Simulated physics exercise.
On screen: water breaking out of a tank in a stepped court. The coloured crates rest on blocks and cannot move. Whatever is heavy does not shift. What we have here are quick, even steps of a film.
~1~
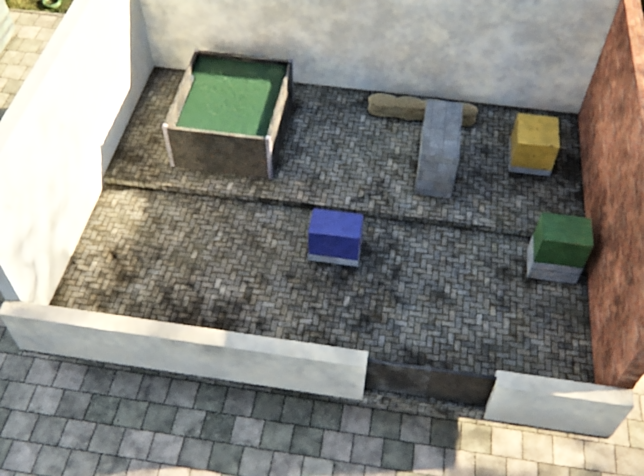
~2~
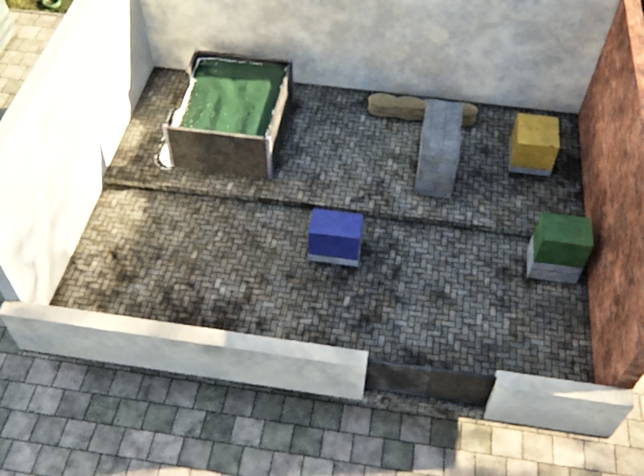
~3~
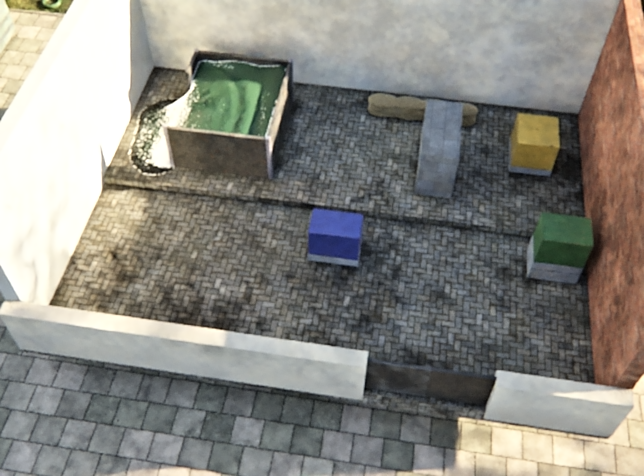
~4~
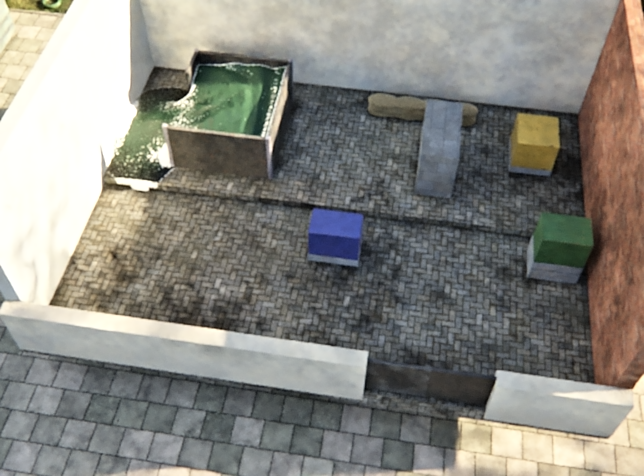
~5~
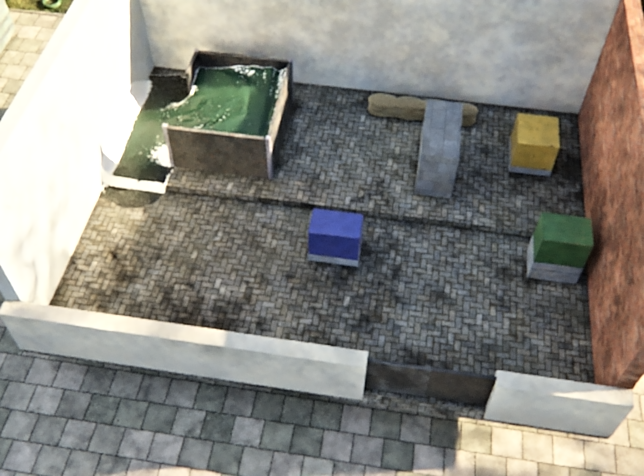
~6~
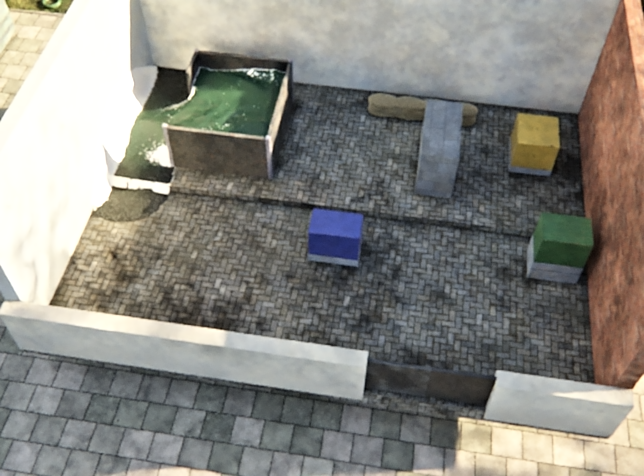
To begin with, a tank of green water sits still in a walled, paved court with blue, yellow and green blocks. Water breaks out at the tank's left side, splashes onto the upper paving and spreads toward the white wall. It then runs over the step, and a dark wet patch widens on the lower paving.
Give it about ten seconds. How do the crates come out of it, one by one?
My prediction: The yellow crate will be out of the flood, the blue crate will be out of the flood, the green crate will be out of the flood.
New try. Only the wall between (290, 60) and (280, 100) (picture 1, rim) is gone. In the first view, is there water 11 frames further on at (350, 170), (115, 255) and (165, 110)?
Sodden, then spared, then spared.
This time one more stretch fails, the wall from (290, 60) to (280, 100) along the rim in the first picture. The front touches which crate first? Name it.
It is the one in yellow.
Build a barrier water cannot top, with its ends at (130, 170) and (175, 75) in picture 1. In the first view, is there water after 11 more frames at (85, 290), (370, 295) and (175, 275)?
First inundated, then unwetted, then inundated.
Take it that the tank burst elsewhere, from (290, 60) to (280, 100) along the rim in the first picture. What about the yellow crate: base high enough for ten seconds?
Looking at the yellow crate, it is hit.
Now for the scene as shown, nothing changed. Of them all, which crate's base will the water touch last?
Easy - the green one.
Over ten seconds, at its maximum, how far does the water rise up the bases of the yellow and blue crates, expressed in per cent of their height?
Respectively 70 % and 80 %.
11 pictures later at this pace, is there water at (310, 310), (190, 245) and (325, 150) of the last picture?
Taking the three spots one by one, I'd call them clear, drenched and clear.
A moment on, water covers 15 % of the floor; the yellow crate not reached, the blue crate not reached, the green crate not reached.
Next, water covers 25 % of the floor; the yellow crate not reached, the blue crate not reached, the green crate not reached.
Then, water covers 45 % of the floor; the yellow crate not reached, the blue crate not reached, the green crate not reached.
Later, water covers 80 % of the floor; the yellow crate water round its plinth, the blue crate water round its plinth, the green crate water round its plinth.
In the end, water covers 85 % of the floor; the yellow crate stayed above the water, the blue crate stayed above the water, the green crate stayed above the water.
